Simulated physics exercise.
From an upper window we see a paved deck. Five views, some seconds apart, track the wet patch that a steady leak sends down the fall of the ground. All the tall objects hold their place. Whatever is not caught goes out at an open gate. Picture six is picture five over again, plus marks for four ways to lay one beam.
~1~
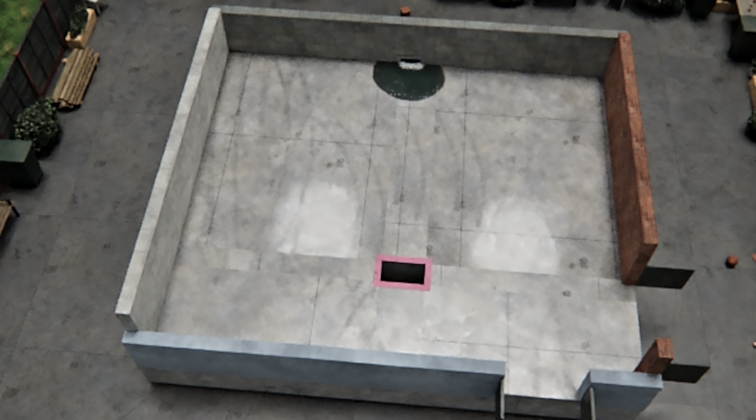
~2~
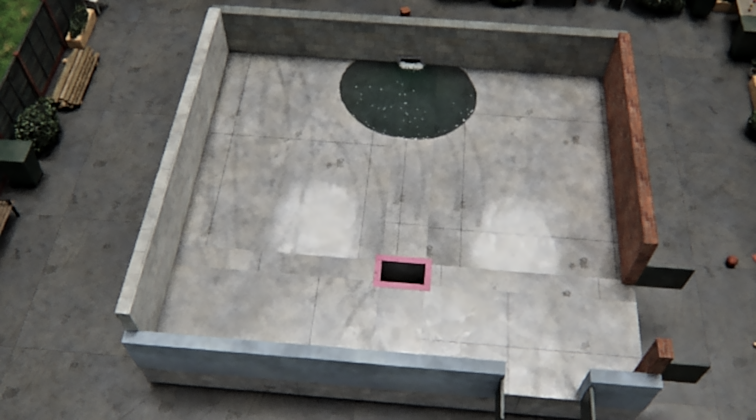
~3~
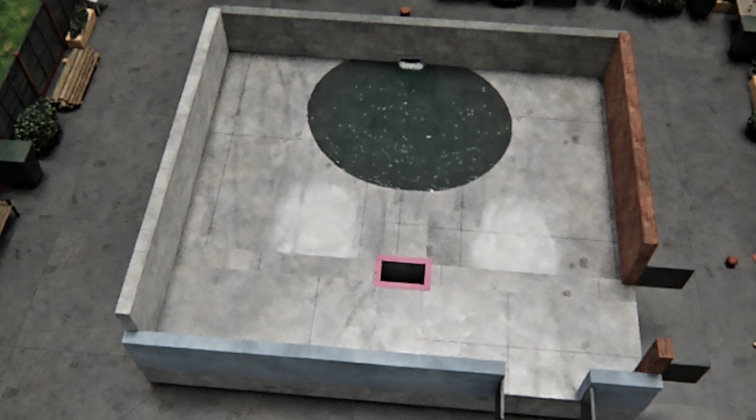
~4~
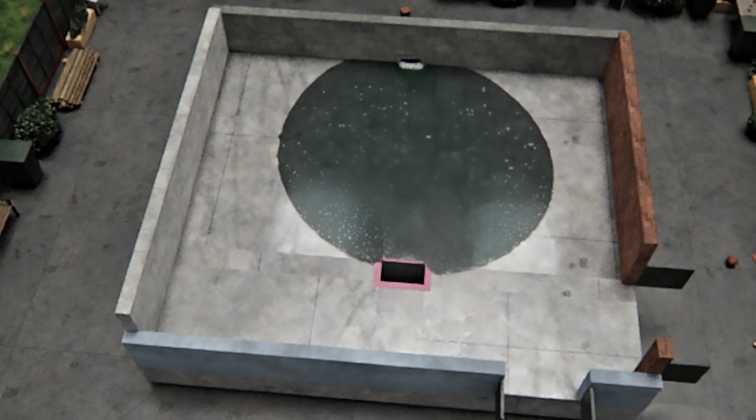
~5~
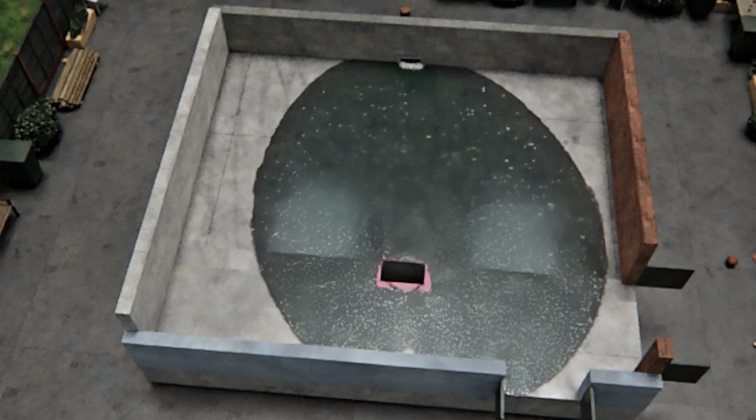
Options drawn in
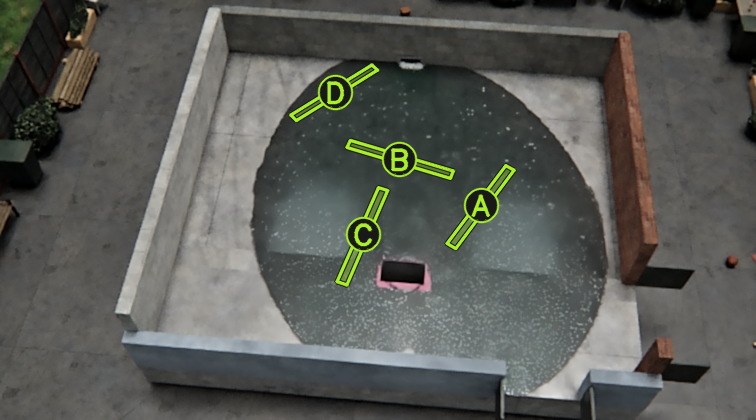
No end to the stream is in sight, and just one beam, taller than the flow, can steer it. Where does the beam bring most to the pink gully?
It is A.
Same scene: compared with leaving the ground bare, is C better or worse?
Spot C is worse.
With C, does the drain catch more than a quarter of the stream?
No.
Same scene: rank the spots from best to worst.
Best to worst: A, D, C, B.
In lime, A from (451, 246) to (509, 167); B from (348, 143) to (451, 174); C from (341, 283) to (383, 189); D from (293, 117) to (374, 67).
Choosing A, about 47 % of the stream goes into the pink gully, about 51 % out by the gates.
Choosing B, about 4 % of the stream goes into the pink gully, about 94 % out by the gates.
Choosing C, about 12 % of the stream goes into the pink gully, about 85 % out by the gates.
Choosing D, about 22 % of the stream goes into the pink gully, about 75 % out by the gates.
